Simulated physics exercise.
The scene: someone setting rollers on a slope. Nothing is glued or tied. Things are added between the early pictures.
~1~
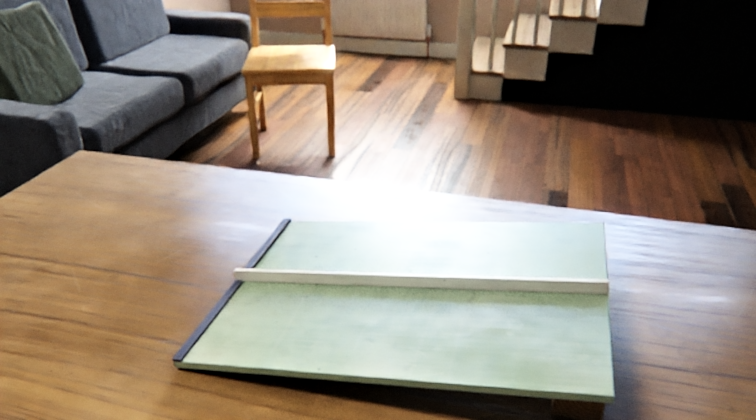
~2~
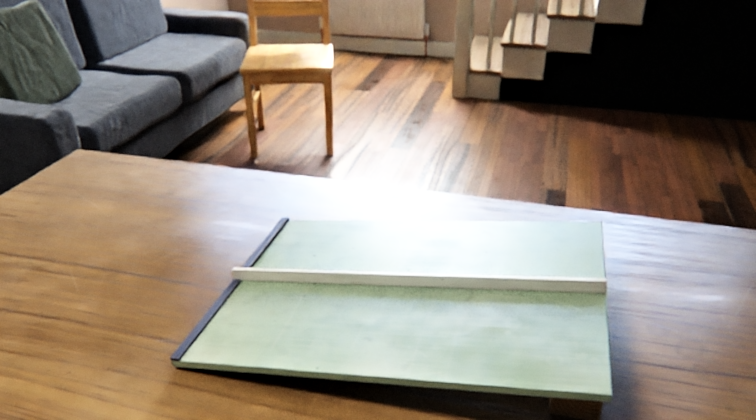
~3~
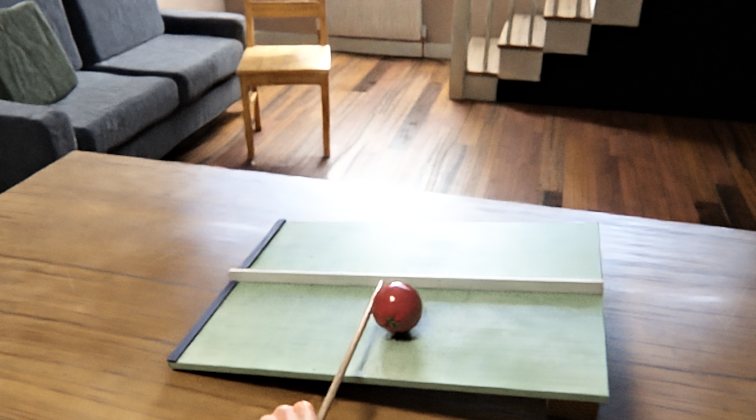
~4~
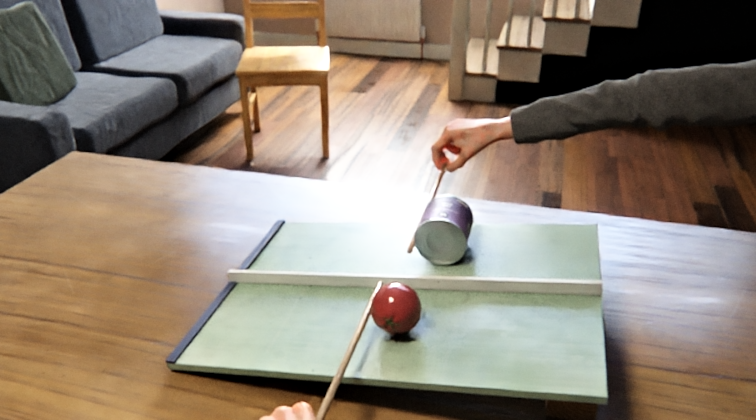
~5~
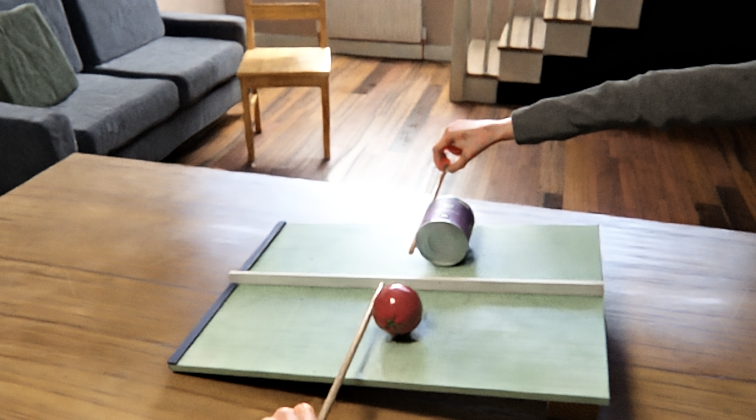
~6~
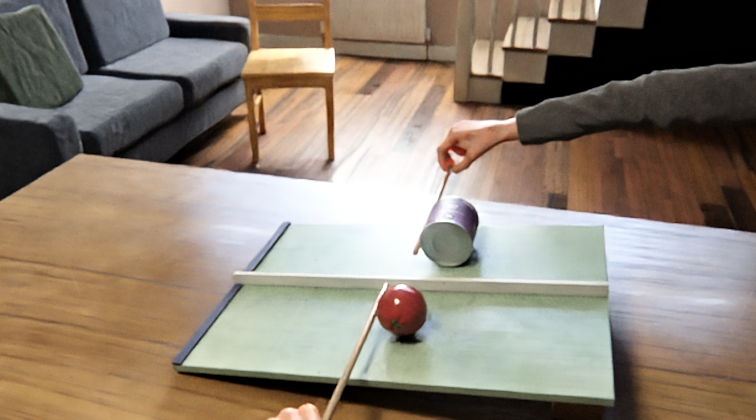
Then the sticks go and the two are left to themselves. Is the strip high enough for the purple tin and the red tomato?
The purple tin goes over the end and the red tomato goes over the end.
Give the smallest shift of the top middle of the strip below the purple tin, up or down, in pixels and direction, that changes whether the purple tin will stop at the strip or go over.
About 8 pixels up.
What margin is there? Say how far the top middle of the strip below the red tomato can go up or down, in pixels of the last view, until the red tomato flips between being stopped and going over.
About 8 pixels up.
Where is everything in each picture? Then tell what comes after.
In the first picture, board (406, 283).
In the second picture, board (404, 282).
In the third picture, board (402, 284).
In the fourth picture, held back by the sticks; red tomato (396, 309); board (400, 285).
In the fifth picture, held back by the sticks; purple tin (446, 231); board (402, 286).
In the sixth picture, held back by the sticks; purple tin (450, 231); red tomato (402, 311); board (406, 286).
Then, 0.60 s on from there, purple tin rolling on the board near (366, 231); red tomato rolling on the board near (298, 307).
Then, 1.02 s on from there, purple tin off the board near (228, 234); red tomato off the board near (138, 300).
Then, 1.36 s on from there, purple tin off the board near (122, 219); red tomato off the board near (20, 280).
In the end, the purple tin rolls off the board; the red tomato rolls off the board.
